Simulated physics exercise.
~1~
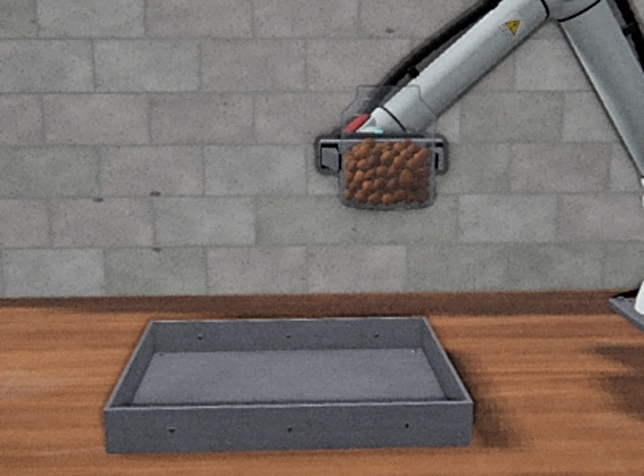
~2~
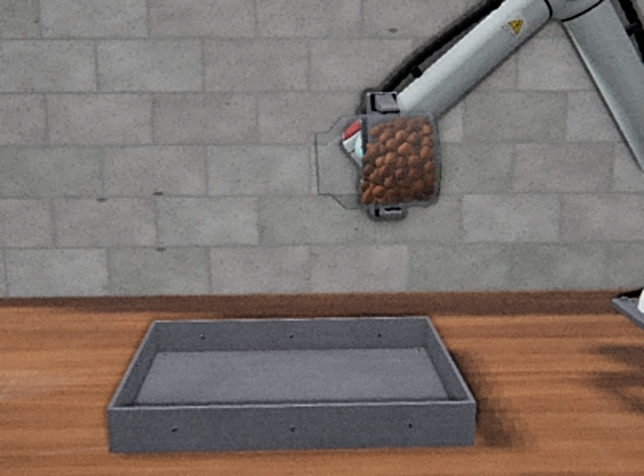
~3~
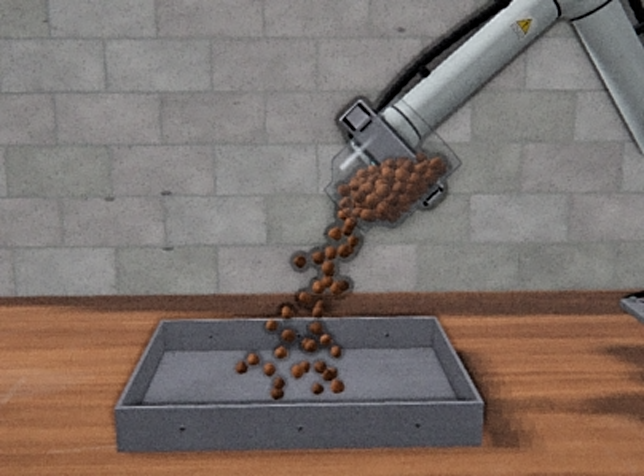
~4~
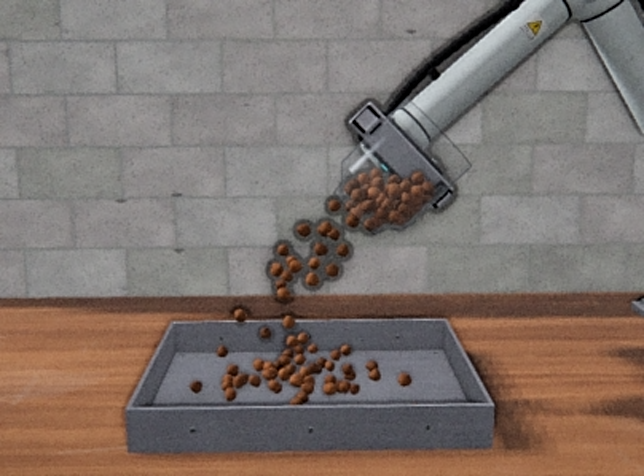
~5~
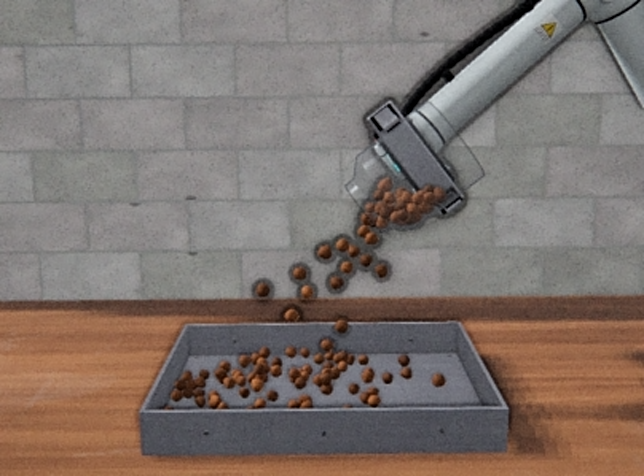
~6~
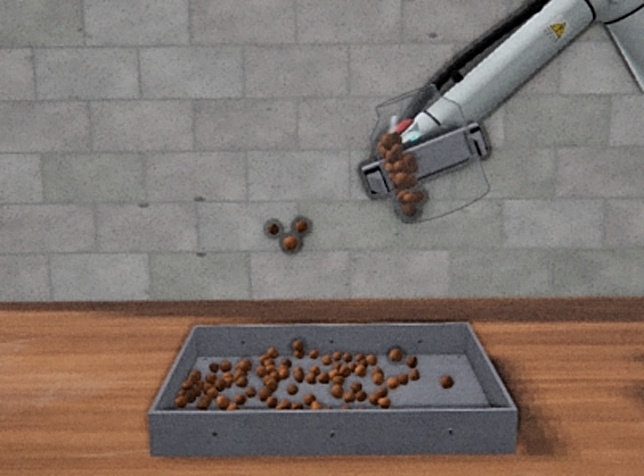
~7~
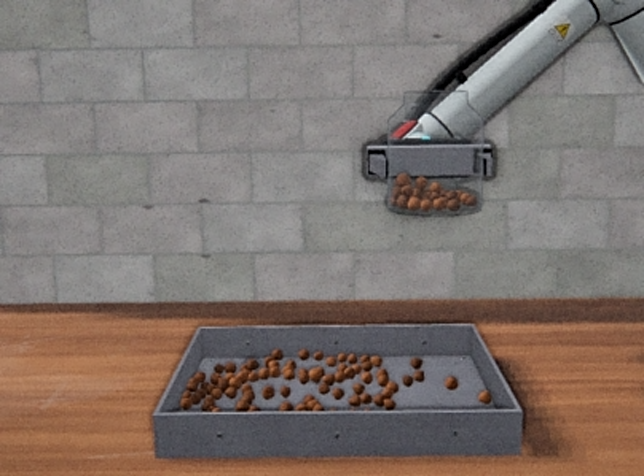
A robot arm tipped a clear jar of hazelnuts onto its side and then nearly upside down, pouring most of them into a gray tray on the wooden table, before turning it upright again with a small portion still inside.
